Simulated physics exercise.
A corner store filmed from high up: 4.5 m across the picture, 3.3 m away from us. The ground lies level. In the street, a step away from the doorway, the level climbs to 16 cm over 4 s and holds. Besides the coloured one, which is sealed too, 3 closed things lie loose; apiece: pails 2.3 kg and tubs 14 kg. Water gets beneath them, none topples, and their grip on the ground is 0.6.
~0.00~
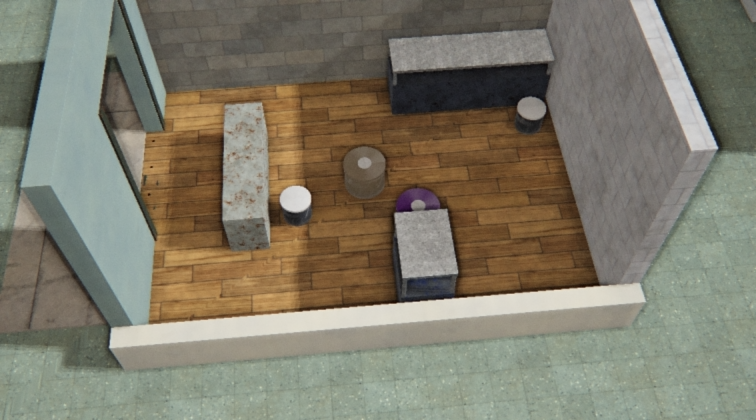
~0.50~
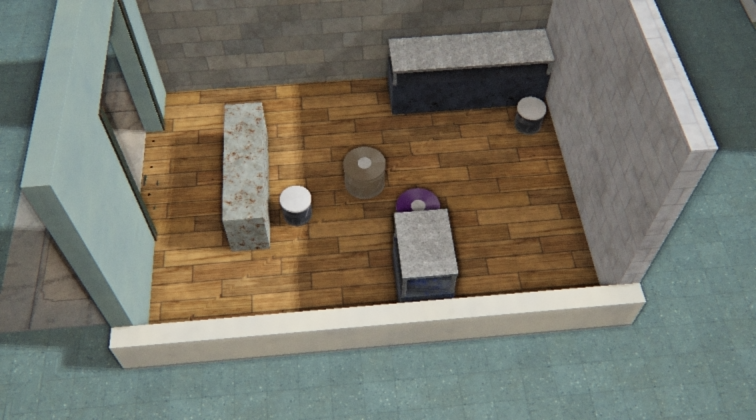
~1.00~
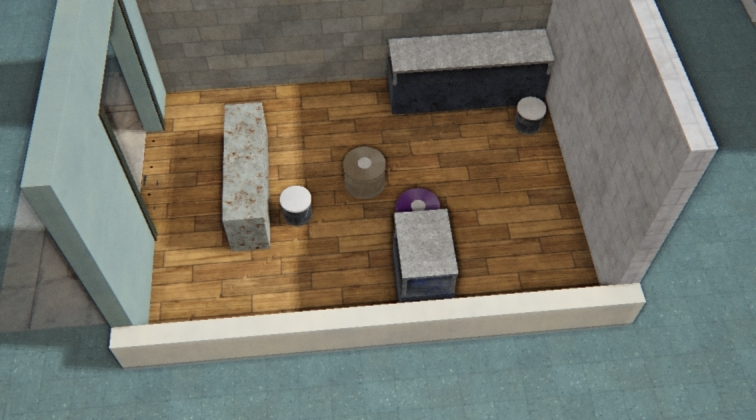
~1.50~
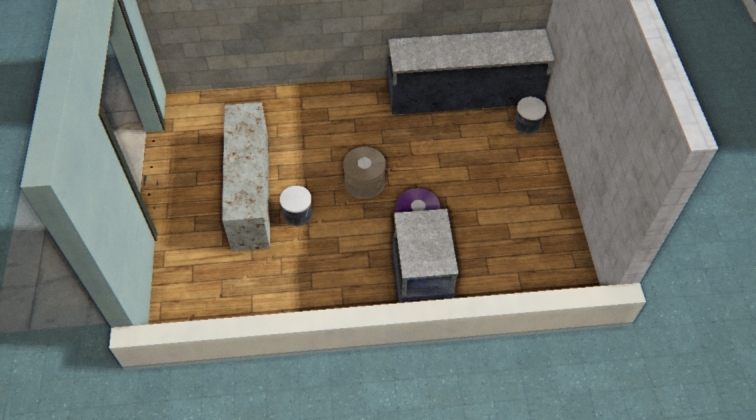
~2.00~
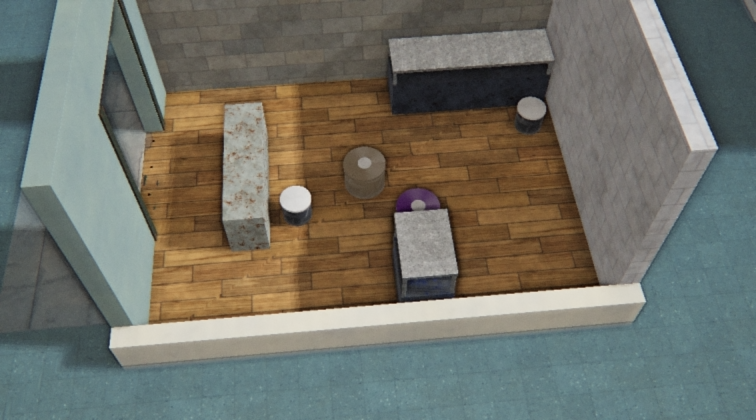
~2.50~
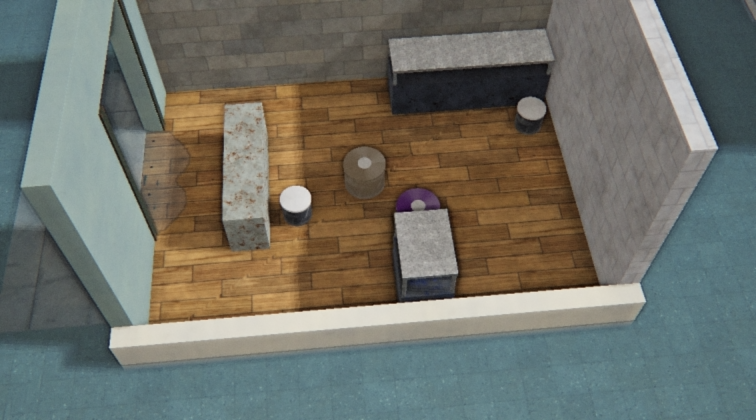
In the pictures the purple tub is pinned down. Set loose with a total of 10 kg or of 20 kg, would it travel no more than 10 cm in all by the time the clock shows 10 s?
I expect that the lower weight is enough.
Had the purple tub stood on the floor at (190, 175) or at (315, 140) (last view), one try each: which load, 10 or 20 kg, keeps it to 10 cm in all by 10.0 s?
In turn: Neither is enough; either load holds.
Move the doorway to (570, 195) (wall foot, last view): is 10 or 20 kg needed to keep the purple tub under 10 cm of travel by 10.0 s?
In that case only the larger load is enough.
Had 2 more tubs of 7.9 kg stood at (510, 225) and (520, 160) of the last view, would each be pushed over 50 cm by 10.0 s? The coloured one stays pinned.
In turn: Short of it, less.
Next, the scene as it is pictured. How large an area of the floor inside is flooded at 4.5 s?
Some 3.0 m2.
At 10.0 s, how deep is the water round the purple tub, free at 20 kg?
About 3 cm.
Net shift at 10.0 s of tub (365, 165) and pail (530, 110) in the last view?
In turn: 0 cm, 0 cm.
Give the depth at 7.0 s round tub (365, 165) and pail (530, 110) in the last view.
Roughly 1 and 0 cm.
After 3.5 s the purple tub would be 0 cm from its start with 10 kg and 0 cm from its start with 20 kg; 0 cm of water round it then.
After 4.5 s the purple tub would be 0 cm from its start with 10 kg and 0 cm from its start with 20 kg; 0 cm of water round it then.
After 7.0 s the purple tub would be 0 cm from its start with 10 kg and 0 cm from its start with 20 kg; 0 cm of water round it then.
After 10.0 s the purple tub would be 0 cm from its start with 10 kg and 0 cm from its start with 20 kg; 3 cm of water round it then.
